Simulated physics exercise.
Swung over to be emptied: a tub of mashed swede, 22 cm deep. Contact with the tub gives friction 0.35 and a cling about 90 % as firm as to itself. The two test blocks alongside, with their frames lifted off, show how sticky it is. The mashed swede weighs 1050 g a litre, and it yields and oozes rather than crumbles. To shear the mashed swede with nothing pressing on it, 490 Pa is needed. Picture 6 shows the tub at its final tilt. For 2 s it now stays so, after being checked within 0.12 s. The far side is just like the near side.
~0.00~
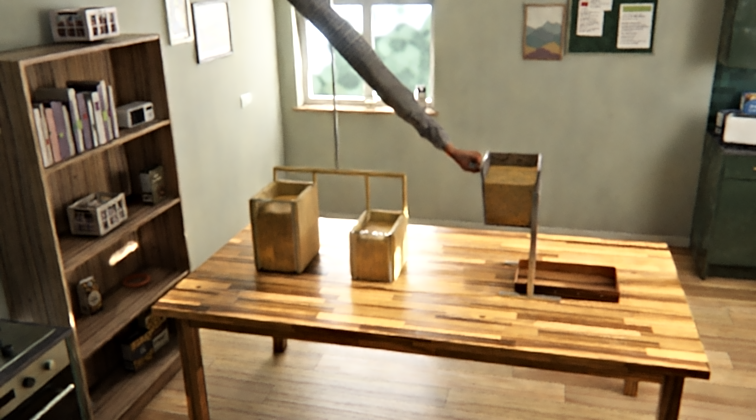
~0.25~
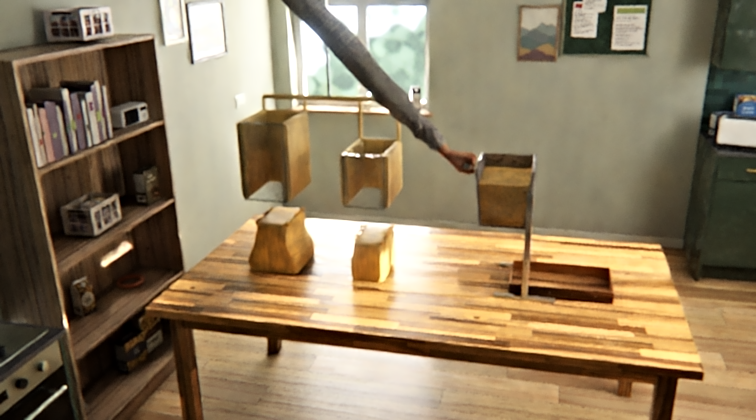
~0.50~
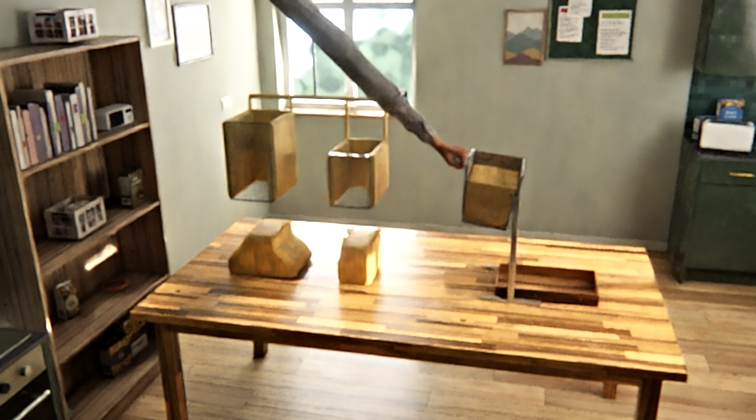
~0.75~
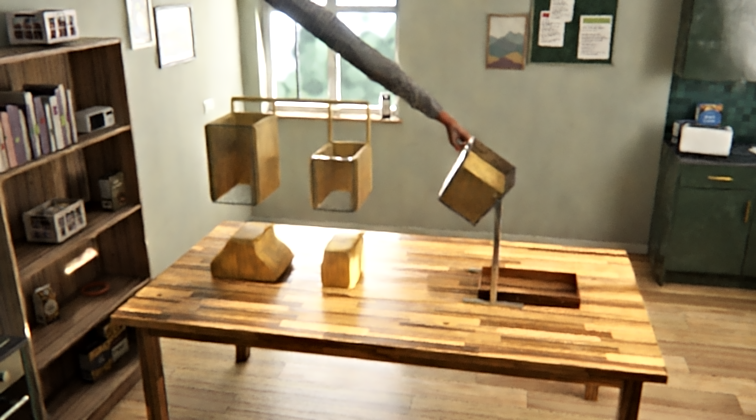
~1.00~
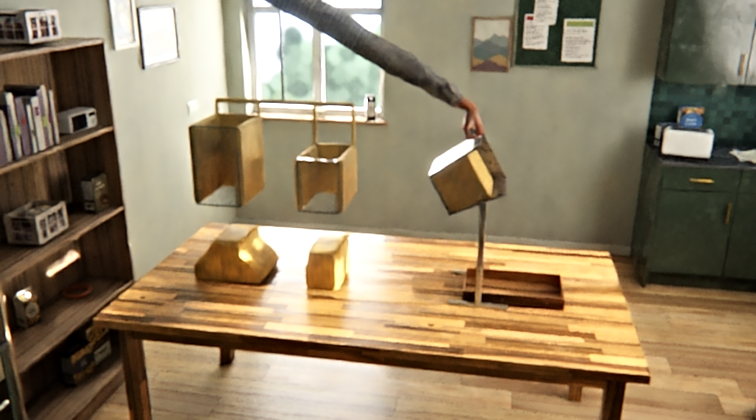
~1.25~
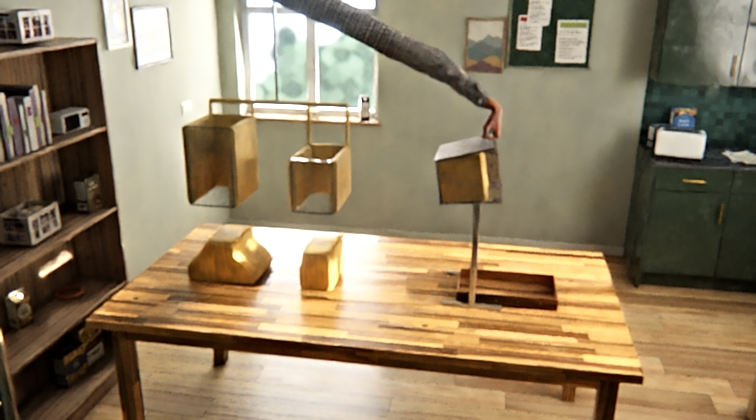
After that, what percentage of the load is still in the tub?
Roughly 100 %.
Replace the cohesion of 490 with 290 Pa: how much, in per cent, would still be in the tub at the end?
That works out near 100 %.
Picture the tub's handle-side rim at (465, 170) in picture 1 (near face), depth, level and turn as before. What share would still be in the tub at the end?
Then near 100 % stays in the tub.
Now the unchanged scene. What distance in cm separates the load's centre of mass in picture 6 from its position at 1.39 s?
0 cm.
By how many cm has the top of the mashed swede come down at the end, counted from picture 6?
0 cm or so.
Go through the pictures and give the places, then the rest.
Handle-side rim at (483, 169), tilt 0 degrees; highest point of the mashed swede at (529, 185); test blocks 28 cm, 18 cm high (left to right), in the first frame.
Handle-side rim at (478, 170), tilt 0 degrees; highest point of the mashed swede at (524, 186); test blocks 22 cm, 17 cm high (left to right), in the second frame.
Handle-side rim at (468, 166), tilt 8 degrees; highest point of the mashed swede at (472, 181); test blocks 18 cm, 17 cm high (left to right), in the third frame.
Handle-side rim at (470, 153), tilt 34 degrees; highest point of the mashed swede at (465, 167); test blocks 18 cm, 17 cm high (left to right), in the fourth frame.
Handle-side rim at (480, 147), tilt 60 degrees; highest point of the mashed swede at (466, 157); test blocks 18 cm, 17 cm high (left to right), in the fifth frame.
Handle-side rim at (495, 150), tilt 80 degrees; highest point of the mashed swede at (477, 155); test blocks 18 cm, 17 cm high (left to right), in the sixth frame.
By 1.39 s, the tub is at 80 degrees and holds 100 %.
By 1.56 s, the tub is at 80 degrees and holds 100 %.
By 1.73 s, the tub is at 80 degrees and holds 100 %.
By 1.90 s, the tub is at 80 degrees and holds 100 %.
By 3.25 s, at the end, the tub is at 80 degrees and holds 100 %.
